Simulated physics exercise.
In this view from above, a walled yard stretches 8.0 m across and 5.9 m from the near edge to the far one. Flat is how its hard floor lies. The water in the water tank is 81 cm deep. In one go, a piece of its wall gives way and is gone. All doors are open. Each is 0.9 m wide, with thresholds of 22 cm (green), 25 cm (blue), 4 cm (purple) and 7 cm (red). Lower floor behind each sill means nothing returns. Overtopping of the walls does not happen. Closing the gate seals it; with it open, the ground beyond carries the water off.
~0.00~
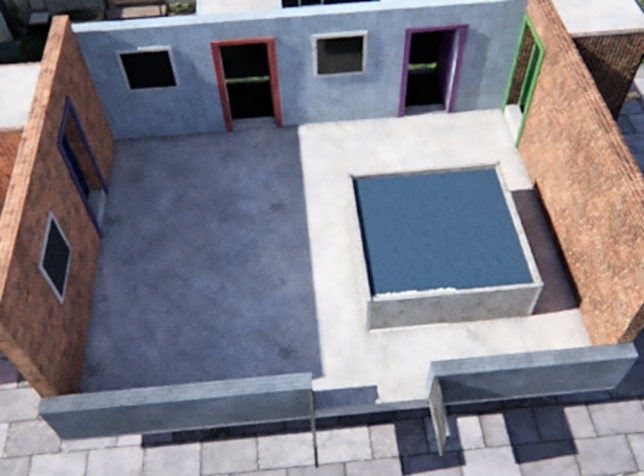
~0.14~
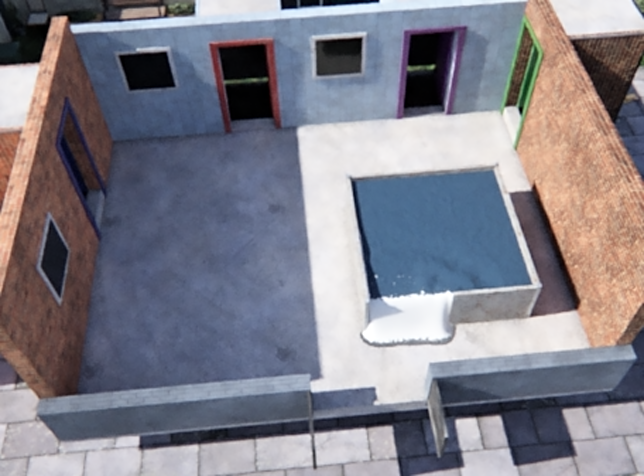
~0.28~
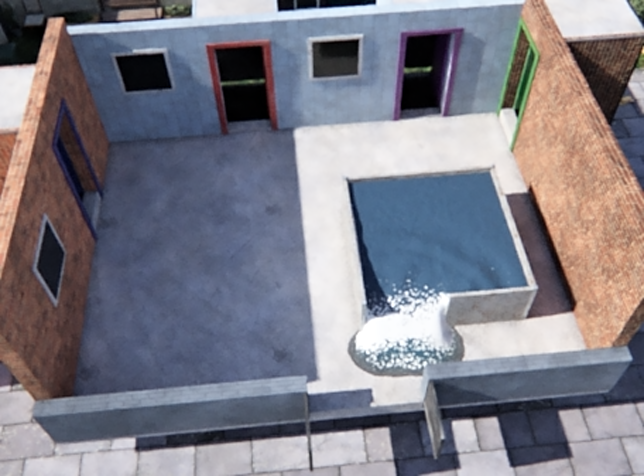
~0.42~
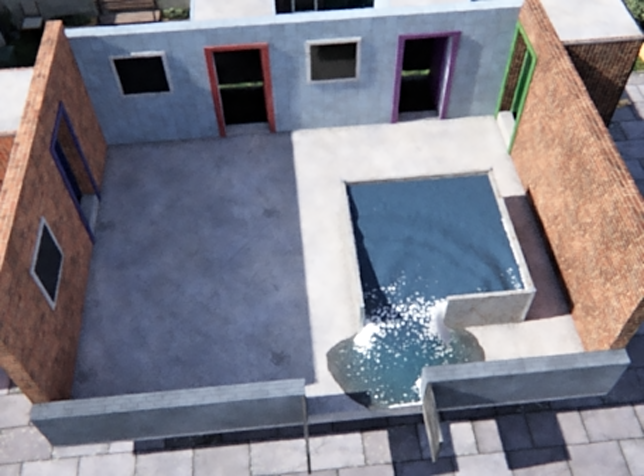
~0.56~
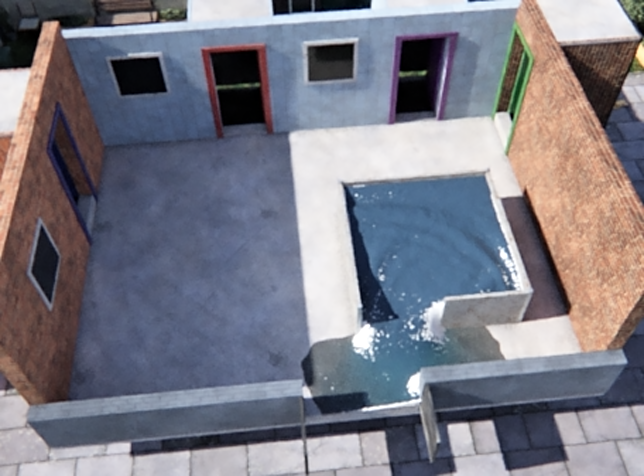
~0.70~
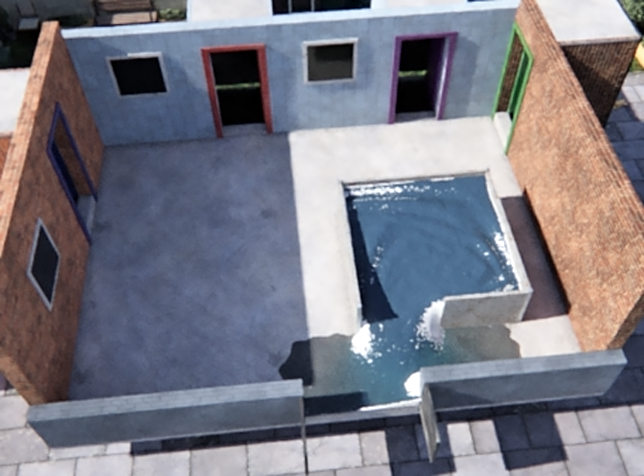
In a walled yard seen from above, a raised square tank holds still blue water beside bare, dry floor. A piece of its near wall gives way, and white, foaming water bursts through the gap. The water spreads across the floor to the near wall and its opening, then creeps leftward while ripples cross the tank.
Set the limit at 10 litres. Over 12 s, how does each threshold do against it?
At the green door the water stays short of it. At the blue door the water stays short of it. At the purple door the water goes past it. At the red door the water stays short of it.
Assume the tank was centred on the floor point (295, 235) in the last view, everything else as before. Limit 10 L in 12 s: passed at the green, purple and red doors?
Measured against that limit, green comes out short of it, purple beyond it and red beyond it.
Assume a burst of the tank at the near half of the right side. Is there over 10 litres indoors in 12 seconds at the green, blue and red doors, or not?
Then: Green above, blue under, red over.
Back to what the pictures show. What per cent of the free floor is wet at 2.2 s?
I'd say around 20 %.
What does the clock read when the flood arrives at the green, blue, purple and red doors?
Green = 3.4 s, blue = 6.5 s, purple = 4.5 s, red = 7.0 s.
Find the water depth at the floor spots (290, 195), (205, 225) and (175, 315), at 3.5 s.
Around 0 cm, 0 cm and 0 cm.
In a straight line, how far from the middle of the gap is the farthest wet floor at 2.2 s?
4.4 m.
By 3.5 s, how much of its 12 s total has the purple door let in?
Roughly 0%.
After 1.4 s water covers 15 % of the floor and is deepest (55 cm) near (426, 389); green door not reached, blue door not reached, purple door not reached, red door not reached.
After 2.2 s water covers 20 % of the floor and is deepest (50 cm) near (426, 389); green door not reached, blue door not reached, purple door not reached, red door not reached.
After 3.5 s water covers 30 % of the floor and is deepest (34 cm) near (426, 389); green door 2 cm at the sill, 0 L in, blue door not reached, purple door not reached, red door not reached.
After 7.0 s water covers 50 % of the floor and is deepest (20 cm) near (426, 389); green door 12 cm at the sill, 0 L in, blue door 1 cm at the sill, 0 L in, purple door 8 cm at the sill, 14 L in, red door not reached.
After 12.0 s water covers 80 % of the floor and is deepest (10 cm) near (426, 389); green door 8 cm at the sill, 0 L in, blue door 5 cm at the sill, 0 L in, purple door 6 cm at the sill, 42 L in, red door 2 cm at the sill, 0 L in.
